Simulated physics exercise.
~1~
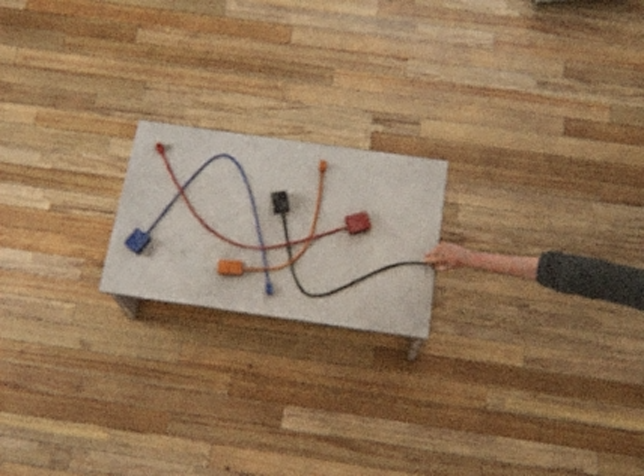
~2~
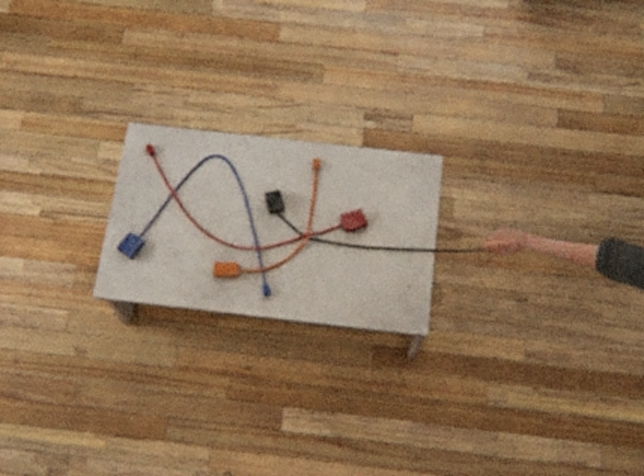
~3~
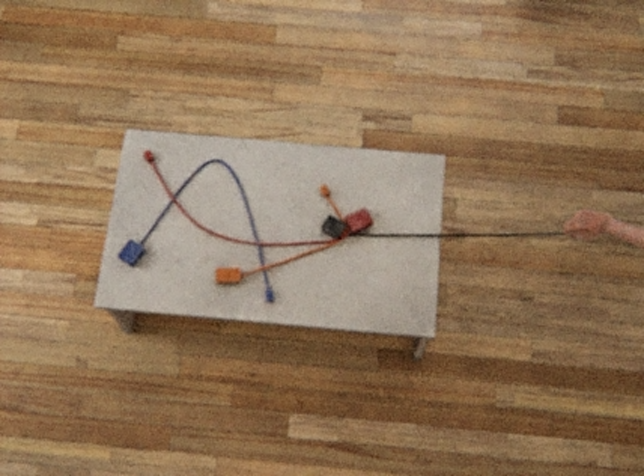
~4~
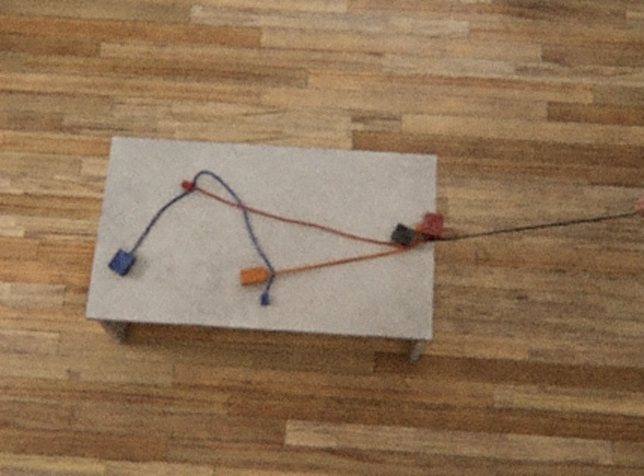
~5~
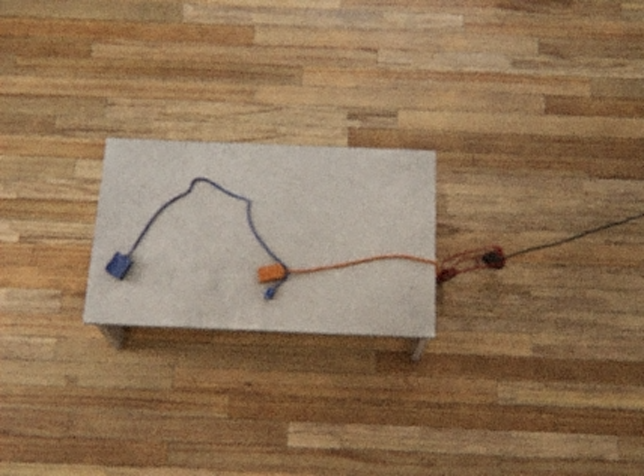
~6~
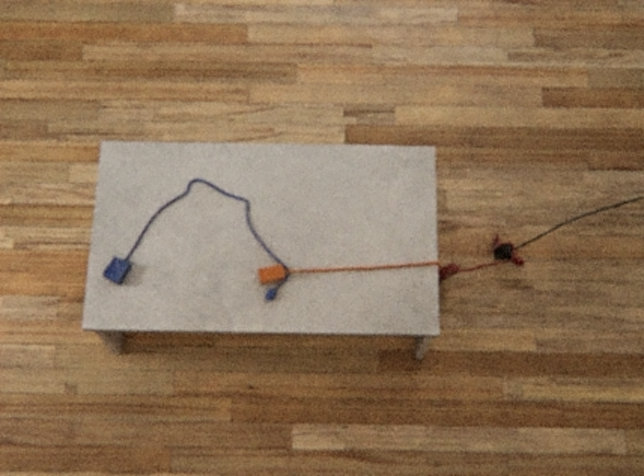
At first, four cables, blue, red, black and orange, lie crossed over one another on a gray desk, each with a blocky charger, while a hand at the right holds the black lead's end. The hand pulls the lead rightward until it is taut, and the black charger slides toward the red one. Both then travel to the right edge, drawing the red and orange cables along. The black and red chargers go over the edge, and the orange charger shifts slightly right. Finally, the orange cable stretches tight off the desk, its charger still on top, while the blue charger stays put.
